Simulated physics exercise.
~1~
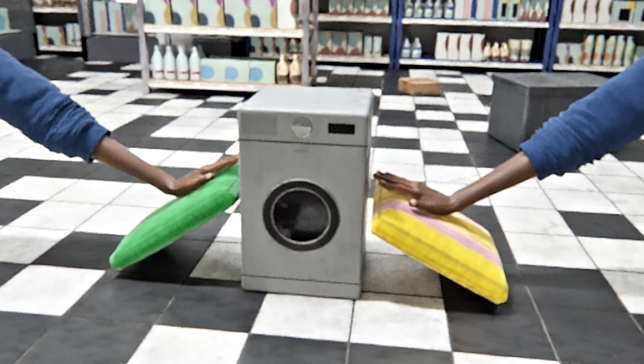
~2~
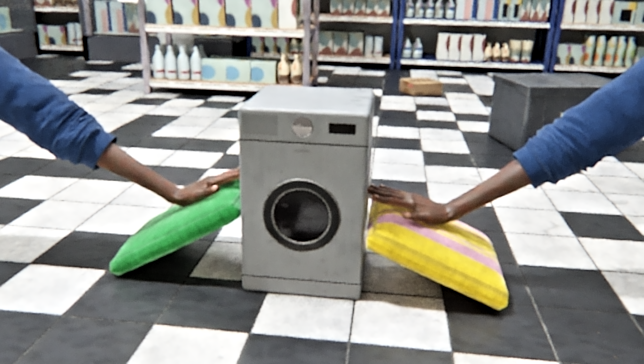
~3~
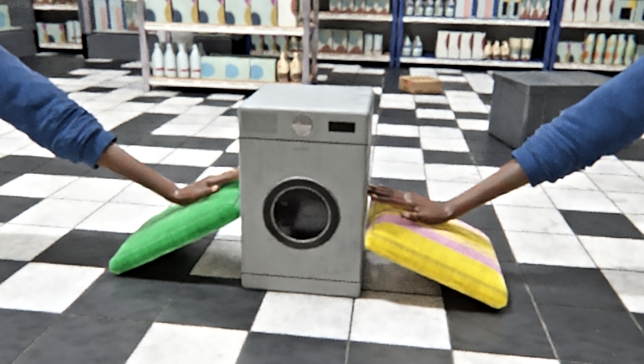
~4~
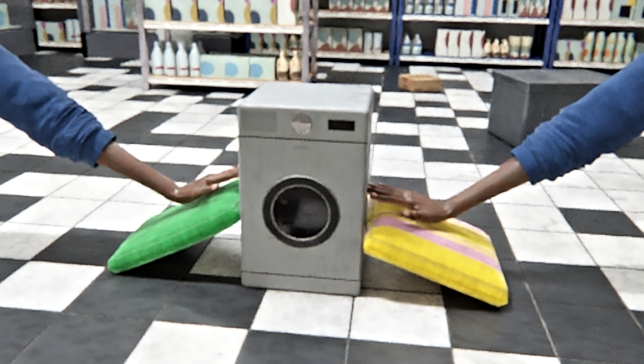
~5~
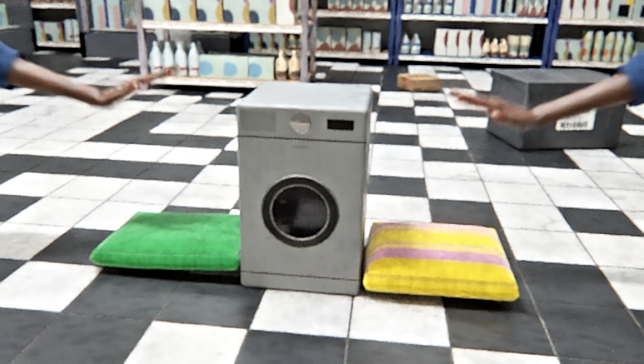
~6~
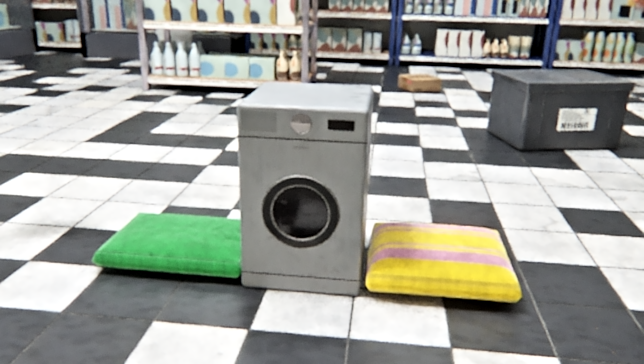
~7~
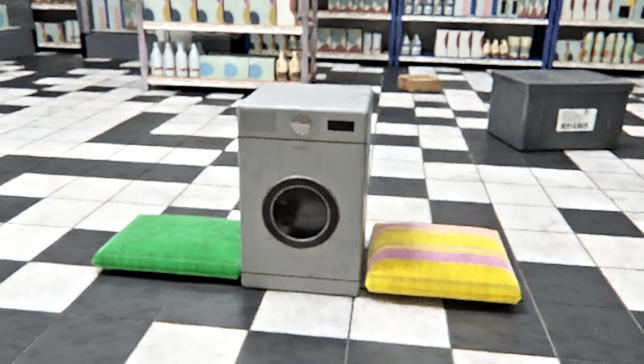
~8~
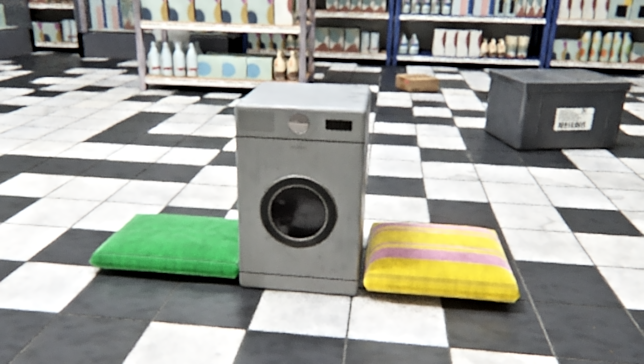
Two hands held a green pillow and a yellow cushion leaning against either side of a grey washing machine, then let go and drew away, and both slid down to lie flat on the checkered floor beside the machine, which stayed put.
